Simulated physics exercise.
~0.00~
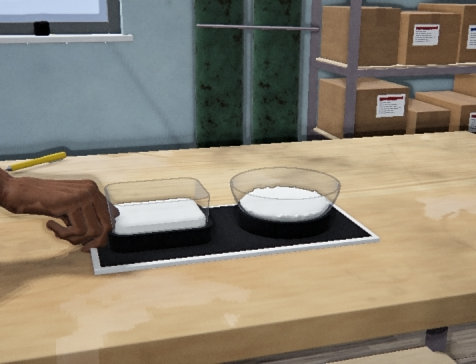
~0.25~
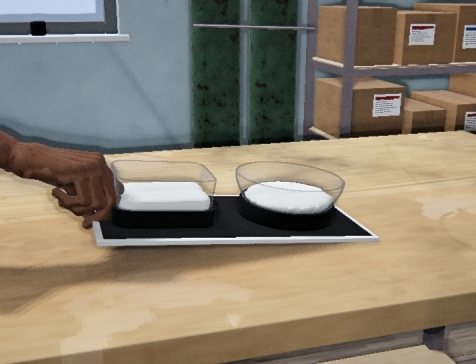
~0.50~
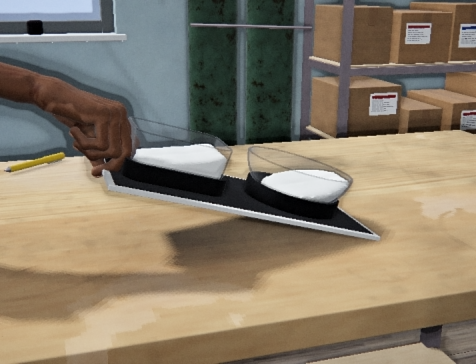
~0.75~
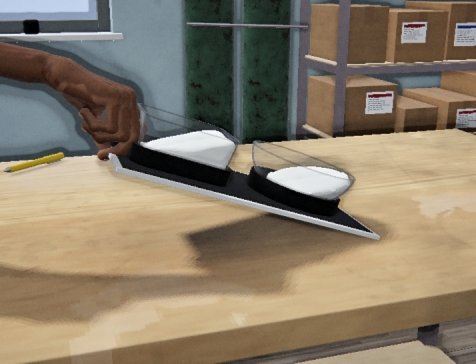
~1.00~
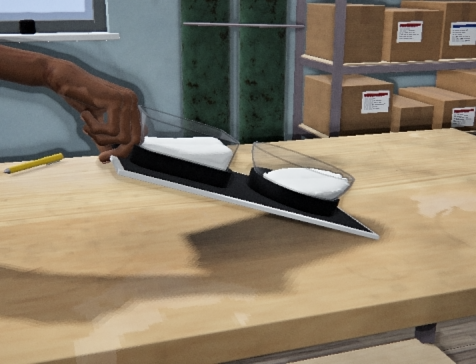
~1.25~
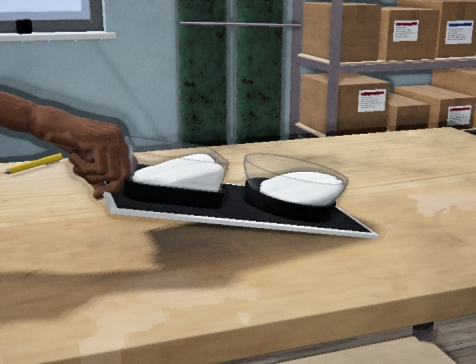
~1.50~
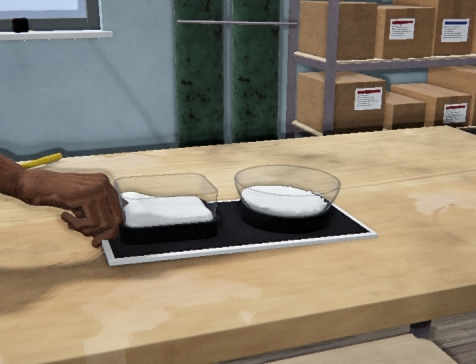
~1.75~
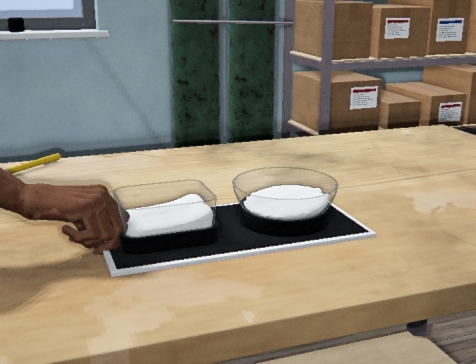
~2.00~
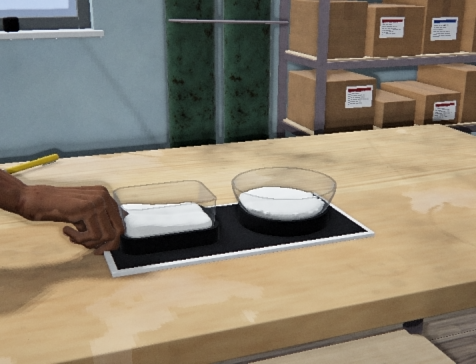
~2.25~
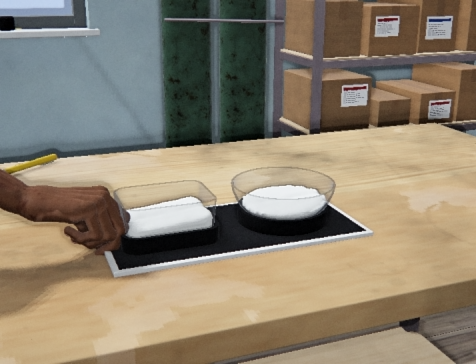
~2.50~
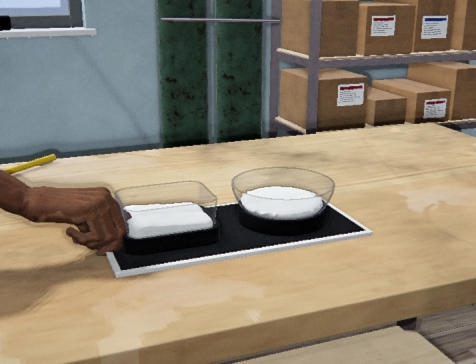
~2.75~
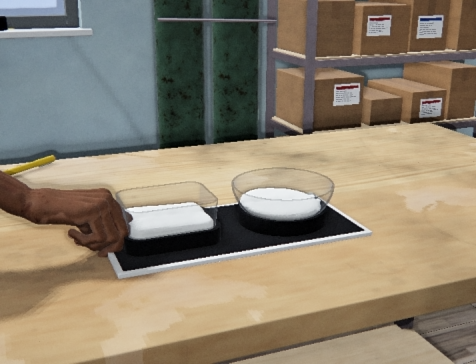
A hand tilts a tray holding two open containers of milk, then lowers it flat.
